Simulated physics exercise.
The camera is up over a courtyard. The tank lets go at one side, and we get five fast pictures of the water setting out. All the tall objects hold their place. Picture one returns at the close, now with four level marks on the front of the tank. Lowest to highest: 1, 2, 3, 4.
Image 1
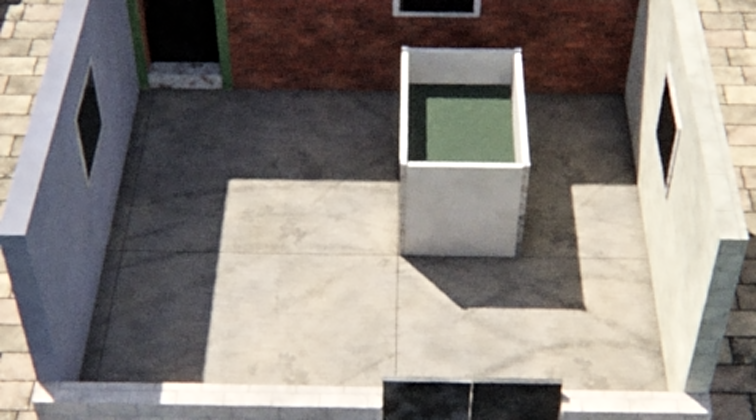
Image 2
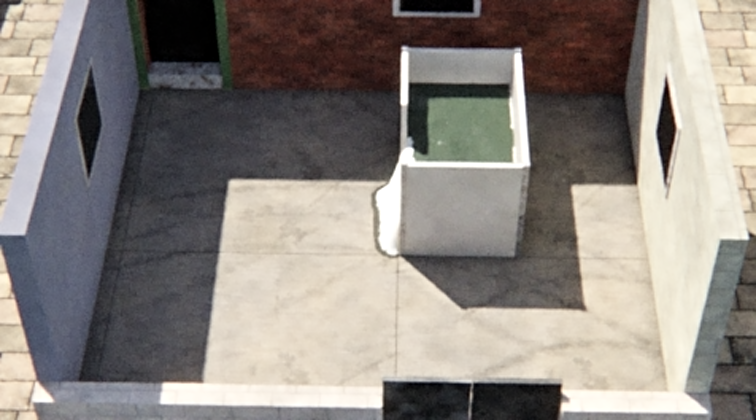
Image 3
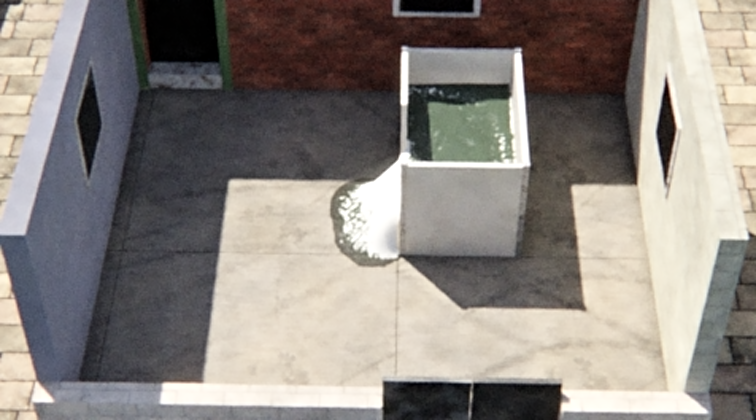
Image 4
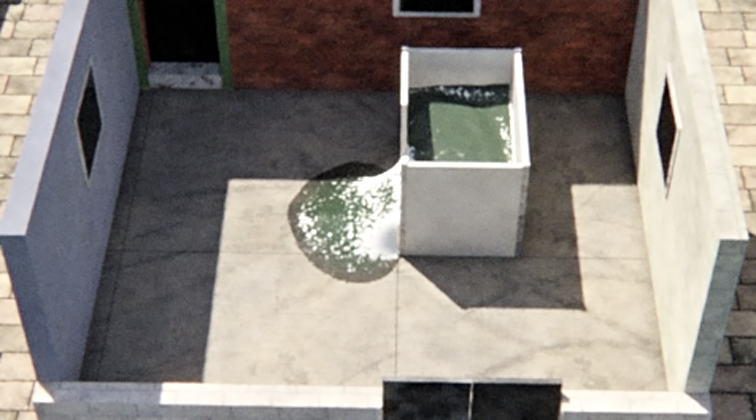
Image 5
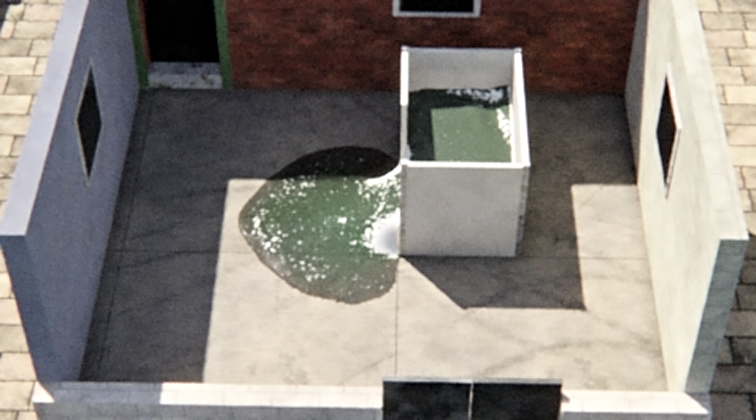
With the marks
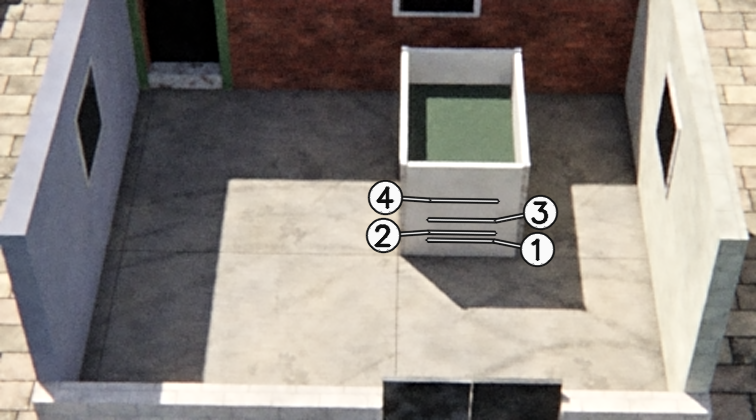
Green water pouring from the left side of a white tank and spreading leftward in a widening puddle across a walled courtyard.
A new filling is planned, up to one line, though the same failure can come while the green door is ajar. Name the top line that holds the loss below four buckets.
Mark 4 just does it.
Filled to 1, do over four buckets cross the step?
No, that is safe.
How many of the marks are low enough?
All four.
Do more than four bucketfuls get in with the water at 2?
No.
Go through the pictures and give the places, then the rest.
Water in the tank at rest, its middle at (461, 137); foot of the green doorway at (187, 88); shut gate at (472, 385), in the first frame.
Front seen at (390, 187), 1 % of the ground wet, in the second frame.
Front seen at (348, 188), 3 % of the ground wet, in the third frame.
Front seen at (299, 202), 6 % of the ground wet, in the fourth frame.
Front seen at (248, 228), 11 % of the ground wet, in the fifth frame.
On the marked copy, 1 at (461, 240); 2 at (461, 232); 3 at (462, 220); 4 at (463, 200); from the bottom up 1, 2, 3, 4.
With 1, nothing gets over.
With 2, nothing gets over.
With 3, nothing gets over.
With 4, a splash gets over, under a bucket.
